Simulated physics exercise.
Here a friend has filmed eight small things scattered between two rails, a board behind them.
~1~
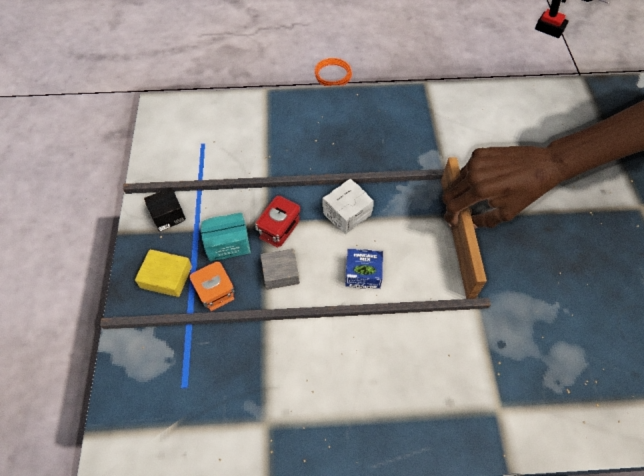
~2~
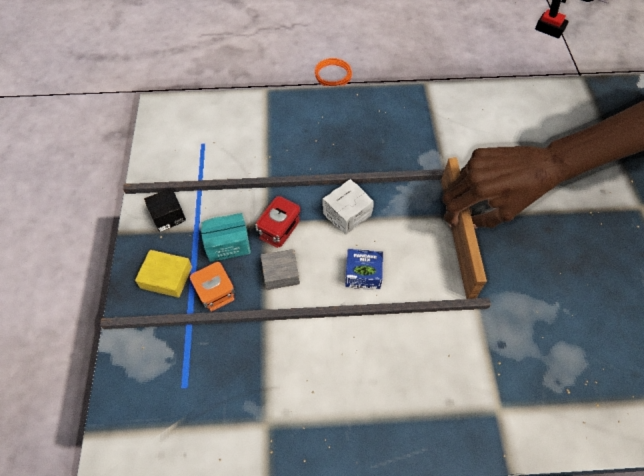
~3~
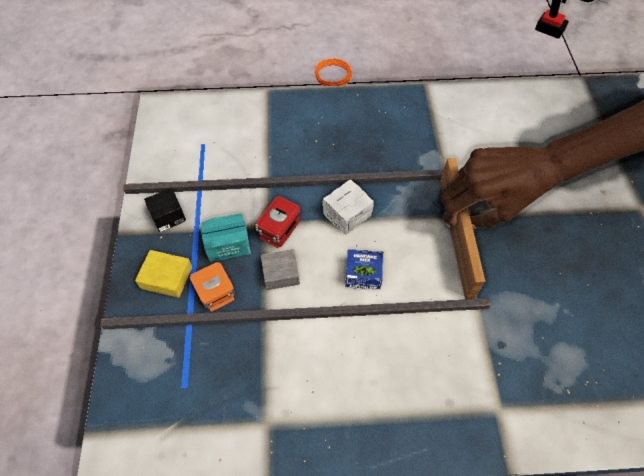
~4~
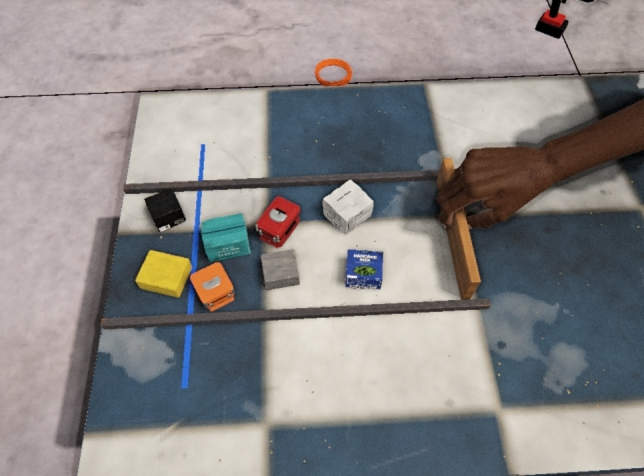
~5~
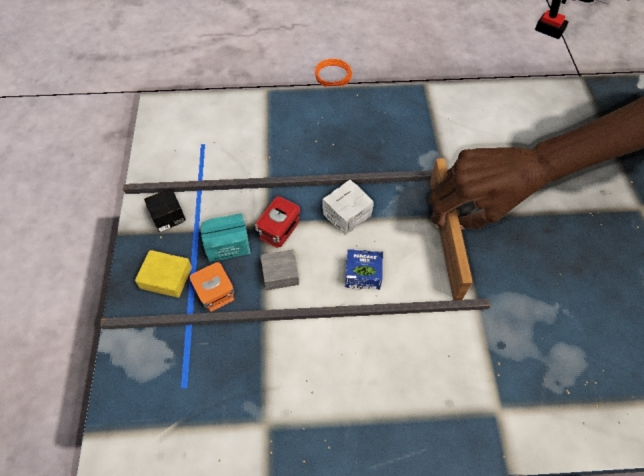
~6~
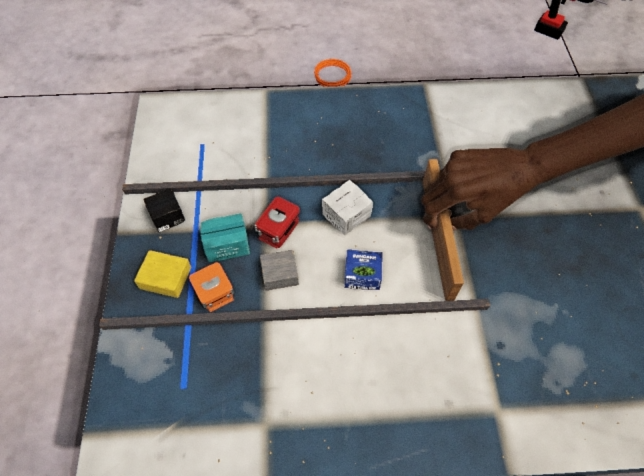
Hand sliding a wooden board slightly left between two dark rails, while eight small coloured boxes and blocks lie still.
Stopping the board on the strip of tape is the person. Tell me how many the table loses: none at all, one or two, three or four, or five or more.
The table loses one or two.
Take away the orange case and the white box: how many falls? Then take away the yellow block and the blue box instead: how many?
In the first try 1, in the other 0.
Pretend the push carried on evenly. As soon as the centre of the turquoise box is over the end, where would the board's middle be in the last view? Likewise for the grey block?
I'd put it close to (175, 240), and close to (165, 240) for the other one.
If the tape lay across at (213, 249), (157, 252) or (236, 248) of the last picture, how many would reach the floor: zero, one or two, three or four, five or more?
Counting what would fall each time, I get no fall at all; 5 or more; no fall at all.
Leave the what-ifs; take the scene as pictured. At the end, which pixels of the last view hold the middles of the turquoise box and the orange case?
The turquoise box at (124, 232), the orange case at (133, 300).
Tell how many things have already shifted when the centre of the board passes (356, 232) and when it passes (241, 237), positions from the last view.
2, then 8.
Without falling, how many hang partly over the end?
Counting them gives 1.
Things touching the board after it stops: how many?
The number is 3.
Early on, none off yet; black box at rest near (165, 210); yellow block at rest near (164, 274); orange case at rest near (213, 287).
A while later, none off yet; black box at rest near (165, 210); yellow block travelled a little near (151, 273); orange case travelled about its own width near (183, 292).
Finally, the number that fall off is one or two; lost, yellow block.
